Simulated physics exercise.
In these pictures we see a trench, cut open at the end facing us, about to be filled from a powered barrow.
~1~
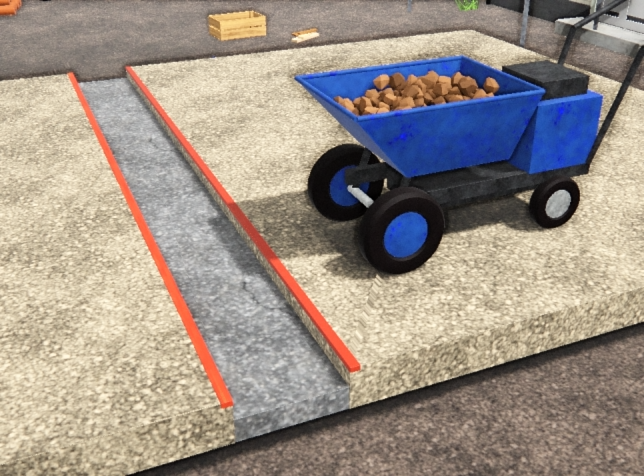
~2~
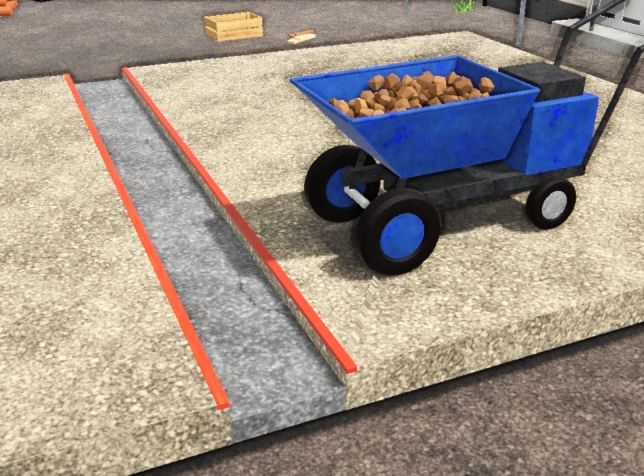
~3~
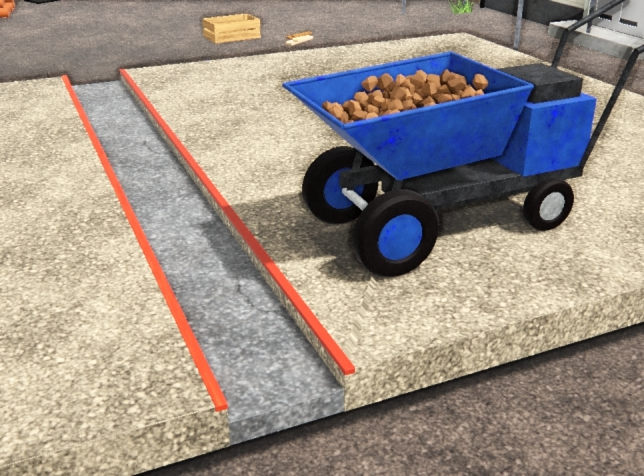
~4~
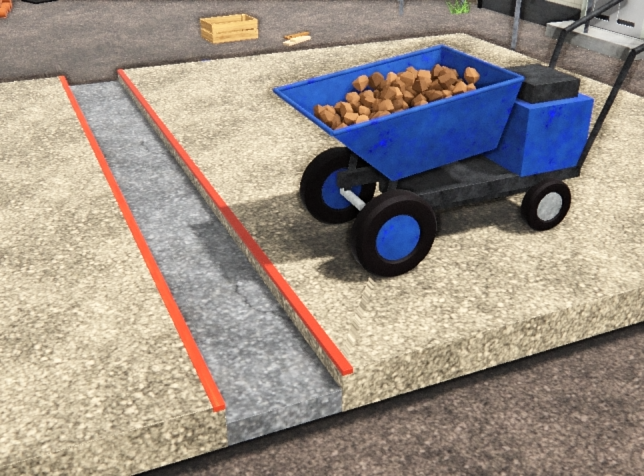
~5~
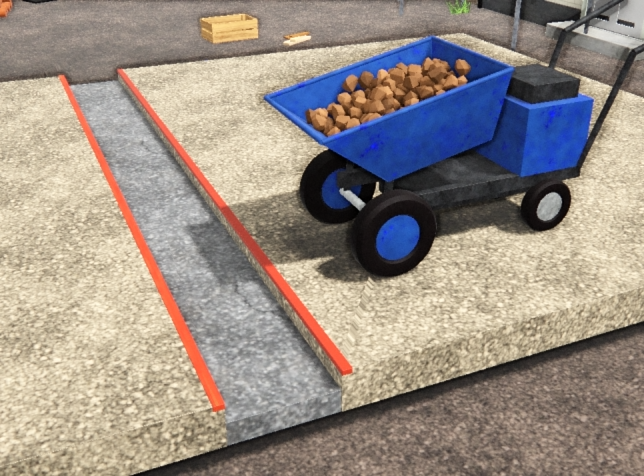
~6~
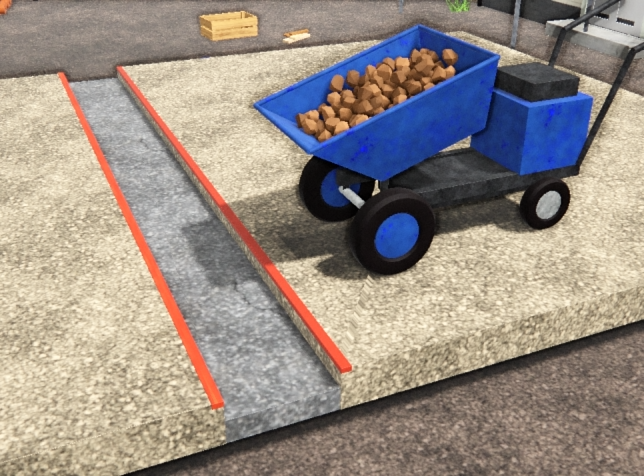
A blue powered barrow beside a shallow trench gradually tilts its skip of brown clods leftward.
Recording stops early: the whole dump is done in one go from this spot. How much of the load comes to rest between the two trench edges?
The trench is going to be left with upwards of half the load.
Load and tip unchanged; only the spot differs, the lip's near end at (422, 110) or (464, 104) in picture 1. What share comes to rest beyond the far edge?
The first gives close to 0 per cent and the second 0 per cent.
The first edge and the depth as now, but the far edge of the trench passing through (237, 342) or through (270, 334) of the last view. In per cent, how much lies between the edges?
Around 40 percent first, around 10 percent second.
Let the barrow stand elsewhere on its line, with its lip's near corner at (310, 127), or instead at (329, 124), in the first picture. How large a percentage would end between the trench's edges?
About 30 %, then 50 %.
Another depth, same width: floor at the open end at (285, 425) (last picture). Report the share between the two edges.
It would be close to 100 percent.
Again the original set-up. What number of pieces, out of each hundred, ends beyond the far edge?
10 per cent.
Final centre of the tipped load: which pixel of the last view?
Roughly at (202, 282).
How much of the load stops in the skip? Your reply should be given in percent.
Around 25 in a hundred.
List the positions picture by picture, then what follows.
Lip of the skip at (357, 120), level; top of the load at (428, 99), clay clods; first edge of the trench at (322, 322); far edge at (203, 352), the trench nearly as wide as the skip, and shallow for its width, in the first picture.
Lip of the skip at (351, 122), level; top of the load at (423, 100), in the second picture.
Lip of the skip at (344, 127), tipped barely; top of the load at (430, 90), in the third picture.
Lip of the skip at (333, 134), tipped a little; top of the load at (436, 88), in the fourth picture.
Lip of the skip at (322, 143), tipped a little; top of the load at (428, 83), in the fifth picture.
Lip of the skip at (310, 152), tipped clearly; top of the load at (417, 75); first edge of the trench at (313, 323); far edge at (194, 353), in the sixth picture.
Soon, skip tipped steeply; all in the skip.
A while on, skip tipped right over; about half in the skip; about half in or heaped over the trench; a stray few beyond it.
Towards the end, skip tipped right over; about a quarter in the skip; about two thirds in or heaped over the trench; a small part beyond it.
Finally, skip tipped right over; about a quarter in the skip; about two thirds in or heaped over the trench; a small part beyond it.
